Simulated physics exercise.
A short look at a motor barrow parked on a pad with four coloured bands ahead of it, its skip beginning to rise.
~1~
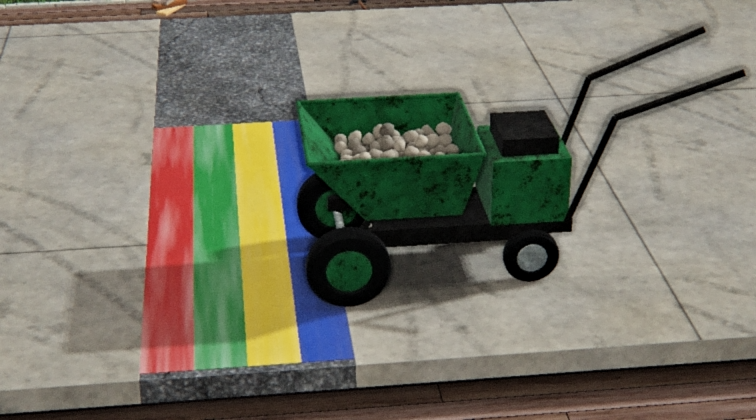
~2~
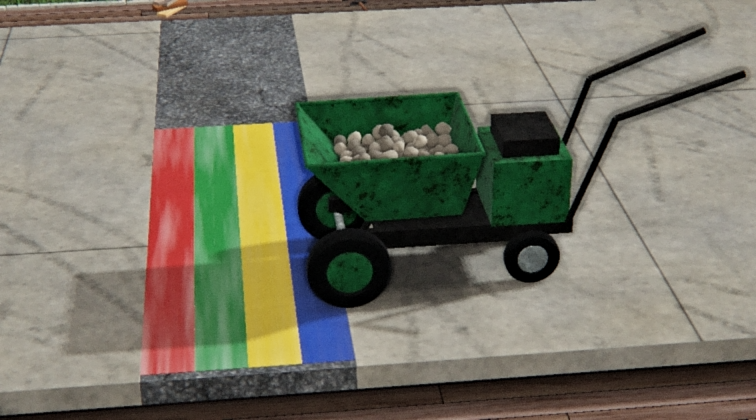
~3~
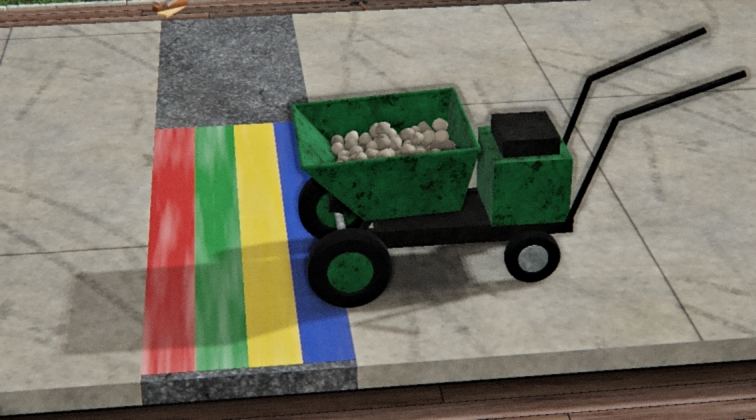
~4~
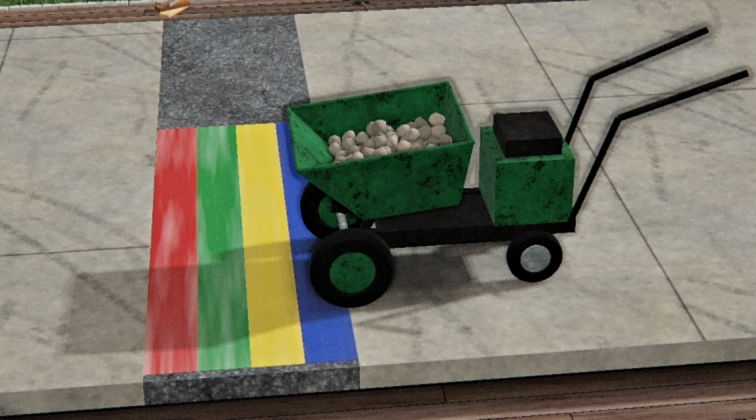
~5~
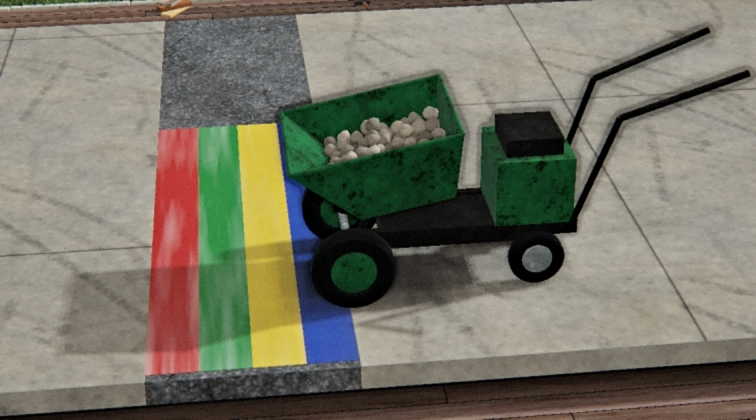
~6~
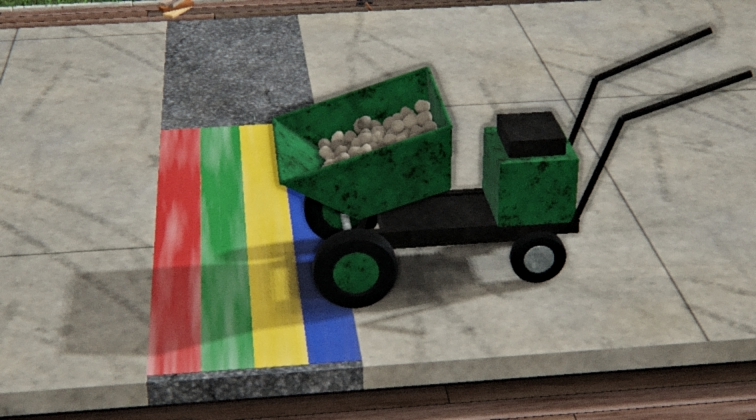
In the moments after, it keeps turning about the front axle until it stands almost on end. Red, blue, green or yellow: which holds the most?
The red strip carries the most.
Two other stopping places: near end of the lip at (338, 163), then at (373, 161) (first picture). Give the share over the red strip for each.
About 30 and 10 per cent.
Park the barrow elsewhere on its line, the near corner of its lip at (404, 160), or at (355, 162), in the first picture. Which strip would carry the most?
The first try: The yellow one. The second: That green strip.
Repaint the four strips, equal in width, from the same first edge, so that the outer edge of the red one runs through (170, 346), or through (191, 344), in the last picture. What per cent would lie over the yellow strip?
Near 0 % and 0 %.
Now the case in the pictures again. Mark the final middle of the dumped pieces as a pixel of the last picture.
Near (175, 277).
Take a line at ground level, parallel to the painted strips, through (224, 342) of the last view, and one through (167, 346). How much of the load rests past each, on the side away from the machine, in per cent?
About 80 and 40 per cent.
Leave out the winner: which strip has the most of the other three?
The runner-up: The green strip.
Shortly afterwards, skip tipped steeply; the whole lot in the skip.
Next, skip tipped right over; near two thirds in the skip; near a quarter over the green strip; near a quarter over the red strip; only a few off the paint.
Some moments later, skip tipped right over; a little in the skip; near a quarter over the green strip; near half over the red strip; near a quarter off the paint.
In the end, skip tipped right over; a little in the skip; none at all over the blue strip; none at all over the yellow strip; near a quarter over the green strip; near half over the red strip; near a quarter off the paint.
